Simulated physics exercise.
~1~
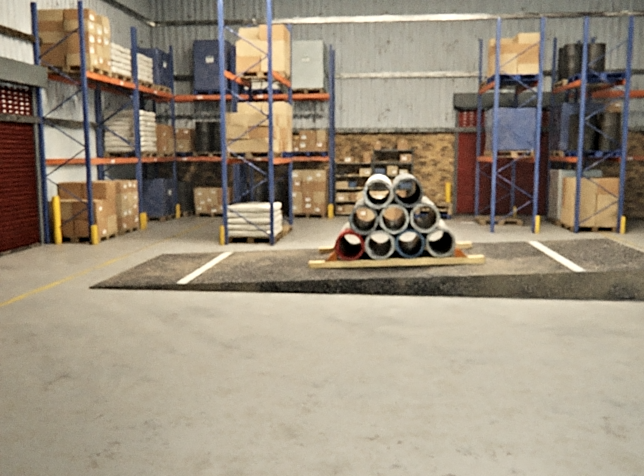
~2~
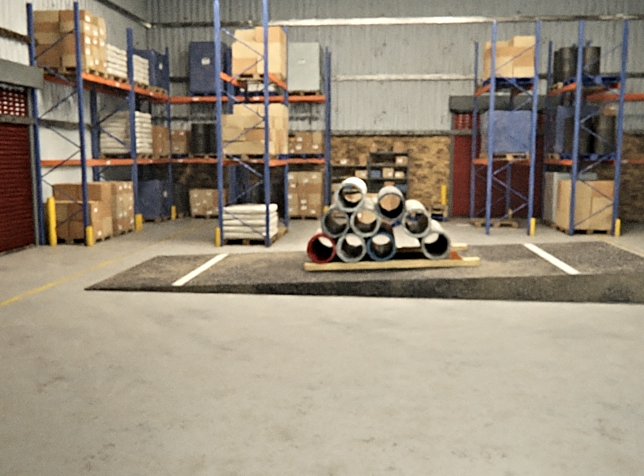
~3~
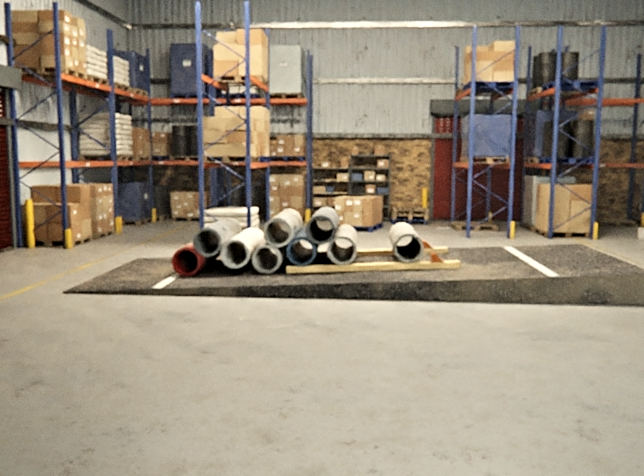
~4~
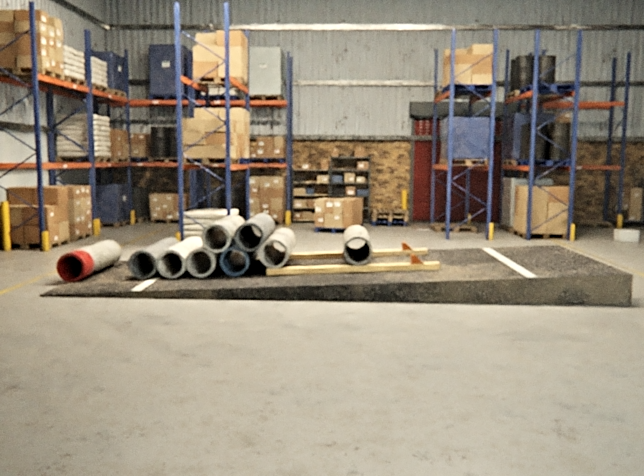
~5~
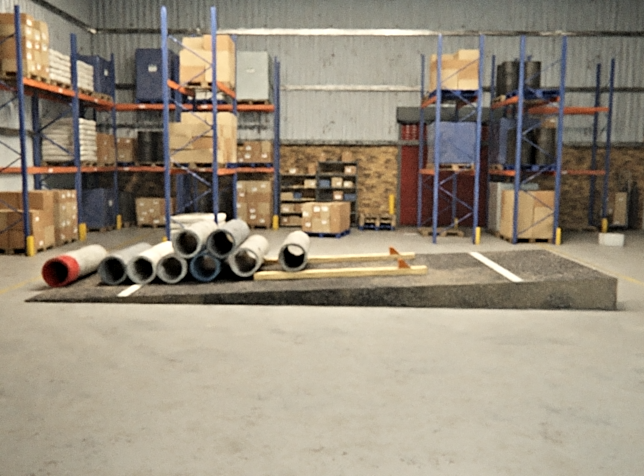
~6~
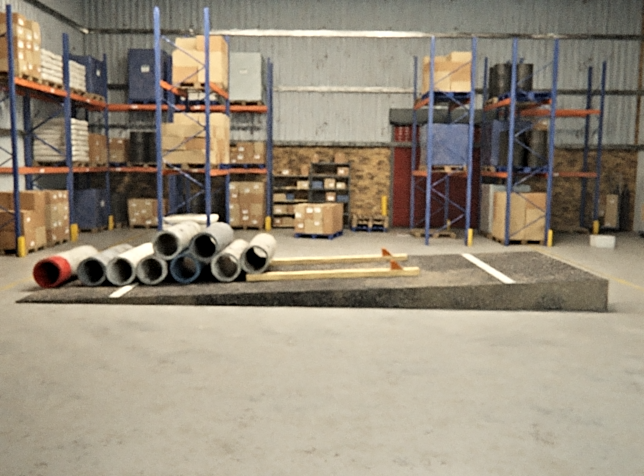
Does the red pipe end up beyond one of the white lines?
Yes, the red pipe rolls left over the left white line and comes to rest beyond it, at the far left of the group.
A pyramid of concrete pipes on wooden bearers in a warehouse collapsed and rolled left down a gently sloping gravel pad. The red pipe led the way over the left white line and came to rest farthest left, with the others bunched beside it.
